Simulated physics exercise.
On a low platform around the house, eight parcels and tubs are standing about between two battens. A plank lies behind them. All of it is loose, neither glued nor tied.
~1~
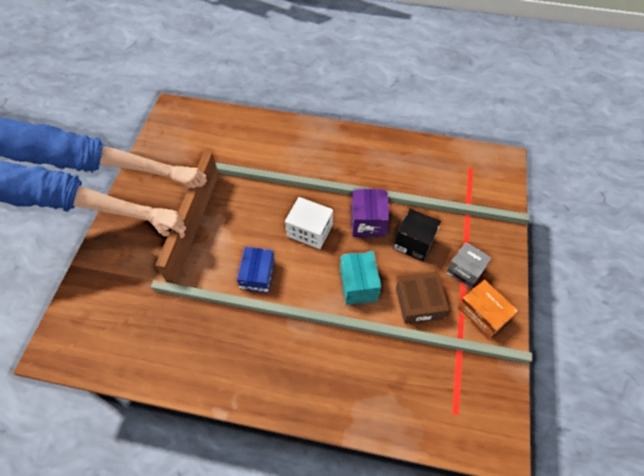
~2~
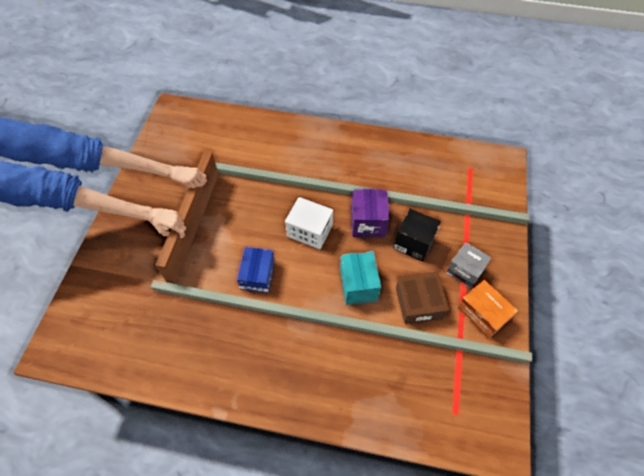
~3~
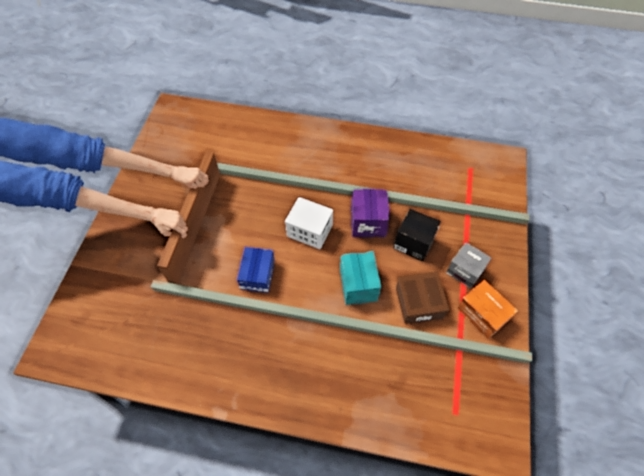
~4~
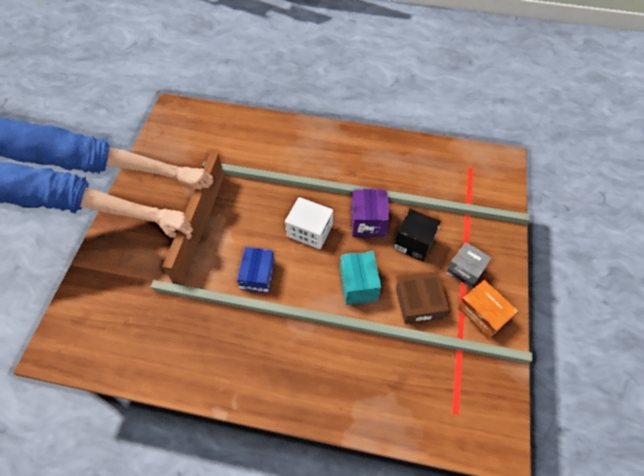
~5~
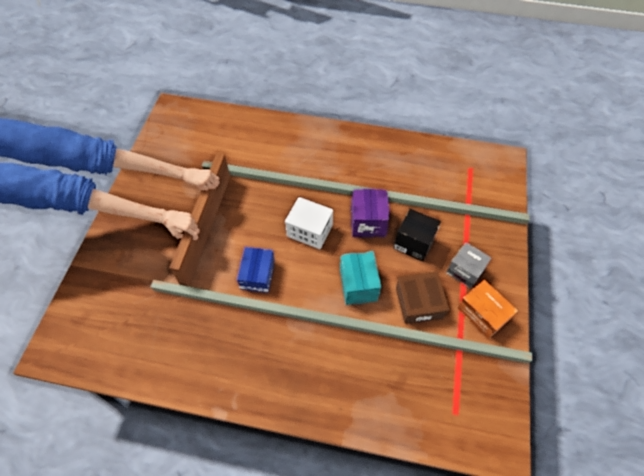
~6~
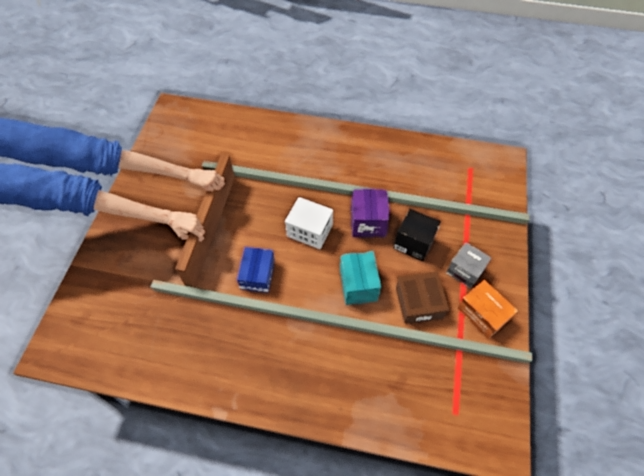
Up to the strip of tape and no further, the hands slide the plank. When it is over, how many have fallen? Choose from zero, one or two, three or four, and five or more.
When it is over, three or four have fallen.
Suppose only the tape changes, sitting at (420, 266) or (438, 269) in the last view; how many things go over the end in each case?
Ground tally per try: 1 / 1.
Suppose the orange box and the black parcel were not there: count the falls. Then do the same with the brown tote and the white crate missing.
That makes 1 fallen, then 2 fallen in the other try.
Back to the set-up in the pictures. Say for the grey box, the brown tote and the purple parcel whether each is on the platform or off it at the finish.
At the finish the grey box is missing, the brown tote is missing and the purple parcel is still there.
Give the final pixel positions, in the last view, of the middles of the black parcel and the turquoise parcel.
Going in order, first (532, 263) and next (514, 309).
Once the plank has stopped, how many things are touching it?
That would be 3 of them.
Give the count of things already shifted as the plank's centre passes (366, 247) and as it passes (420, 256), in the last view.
The count is 8 at the first point and 8 at the second.
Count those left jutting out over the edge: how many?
I get 1.
Early on, none off yet; orange box at rest near (486, 310); grey box at rest near (468, 266); brown tote at rest near (421, 298).
Finally, the number that fall off is three or four; lost, brown tote, grey box and orange box.
